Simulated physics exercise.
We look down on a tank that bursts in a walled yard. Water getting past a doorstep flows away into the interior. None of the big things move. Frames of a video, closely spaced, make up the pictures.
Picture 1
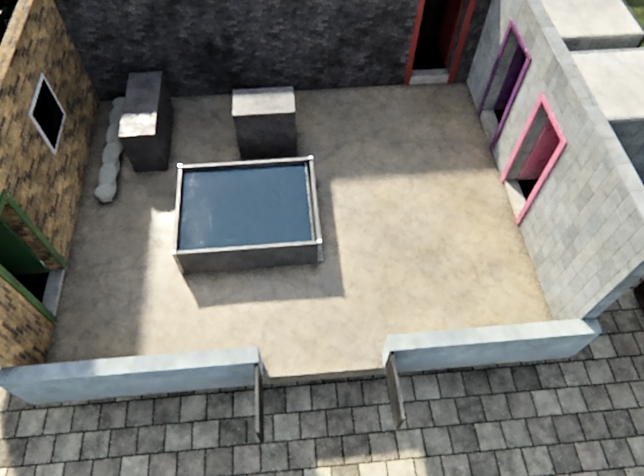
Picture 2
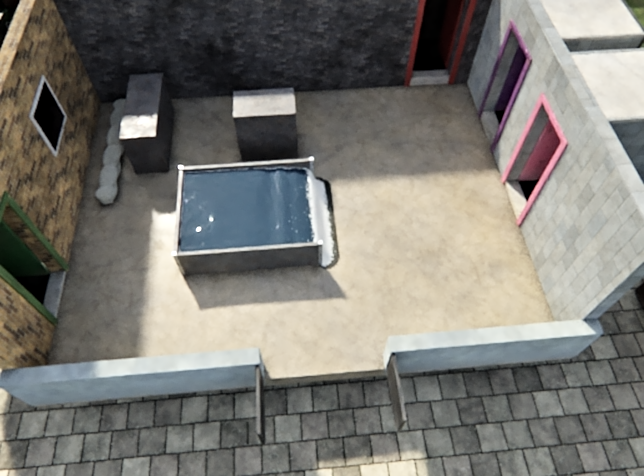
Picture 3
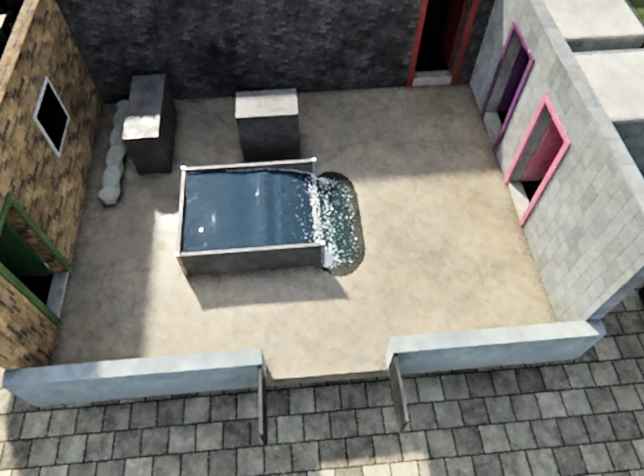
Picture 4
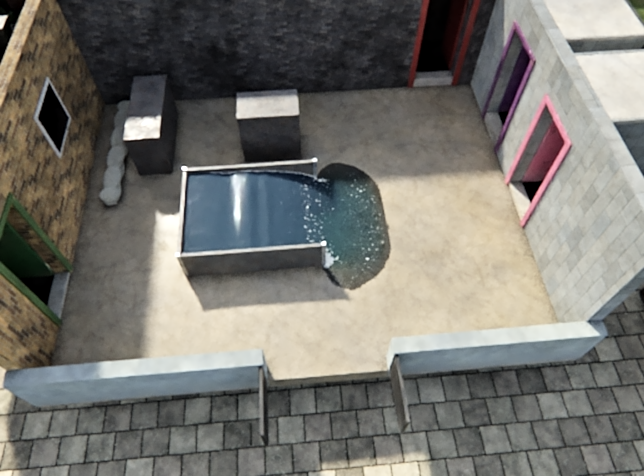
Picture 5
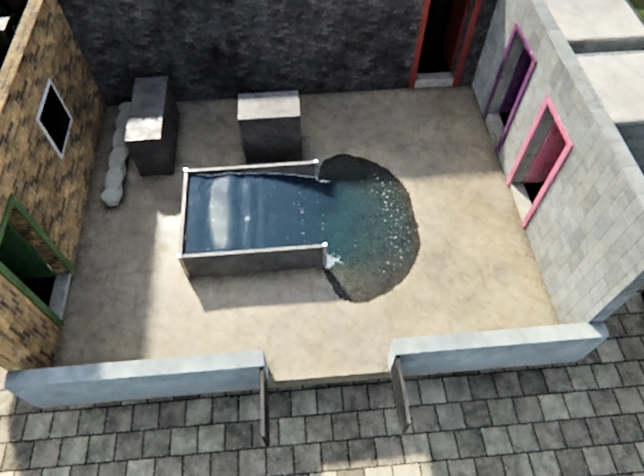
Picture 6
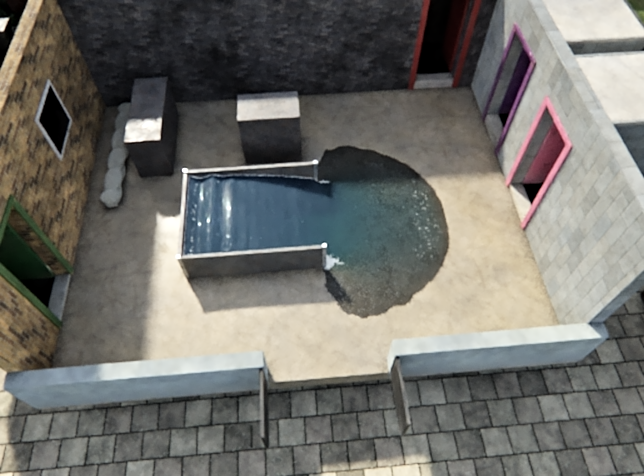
Water pours from the right side of a tank and spreads rightward across a walled yard.
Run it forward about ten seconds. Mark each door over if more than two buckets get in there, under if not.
Purple door - under; green door - under; red door - under; pink door - over.
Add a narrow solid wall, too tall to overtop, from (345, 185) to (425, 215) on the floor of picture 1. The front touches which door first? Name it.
The one you want is the pink one.
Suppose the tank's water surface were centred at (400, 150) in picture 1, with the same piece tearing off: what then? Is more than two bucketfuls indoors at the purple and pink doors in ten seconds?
Looking at it, purple breaks the limit and pink breaks the limit.
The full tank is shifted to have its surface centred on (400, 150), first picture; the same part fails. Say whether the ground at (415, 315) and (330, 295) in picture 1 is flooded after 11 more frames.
In that order: Untouched and untouched.
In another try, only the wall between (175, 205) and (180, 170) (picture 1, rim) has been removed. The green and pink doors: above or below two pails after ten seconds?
The green door exceeds the limit and the pink door remains below.
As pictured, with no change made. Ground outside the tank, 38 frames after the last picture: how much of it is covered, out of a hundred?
I'd guess some 60 per cent.
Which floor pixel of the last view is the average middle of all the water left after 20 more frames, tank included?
Roughly (409, 219) in the last picture.
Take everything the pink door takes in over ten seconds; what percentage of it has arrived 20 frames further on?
My figure is 80 in a hundred.
A moment on, water covers 30 % of the floor; the purple door not reached, the green door not reached, the red door not reached, the pink door under two buckets in.
Next, water covers 40 % of the floor; the purple door wet at the sill, nothing in, the green door not reached, the red door not reached, the pink door over two buckets in.
Then, water covers 40 % of the floor; the purple door wet at the sill, nothing in, the green door not reached, the red door wet at the sill, nothing in, the pink door far over two buckets in.
Later, water covers 60 % of the floor; the purple door wet at the sill, nothing in, the green door not reached, the red door wet at the sill, nothing in, the pink door far over two buckets in.
In the end, water covers 85 % of the floor; the purple door wet at the sill, nothing in, the green door wet at the sill, nothing in, the red door wet at the sill, nothing in, the pink door far over two buckets in.
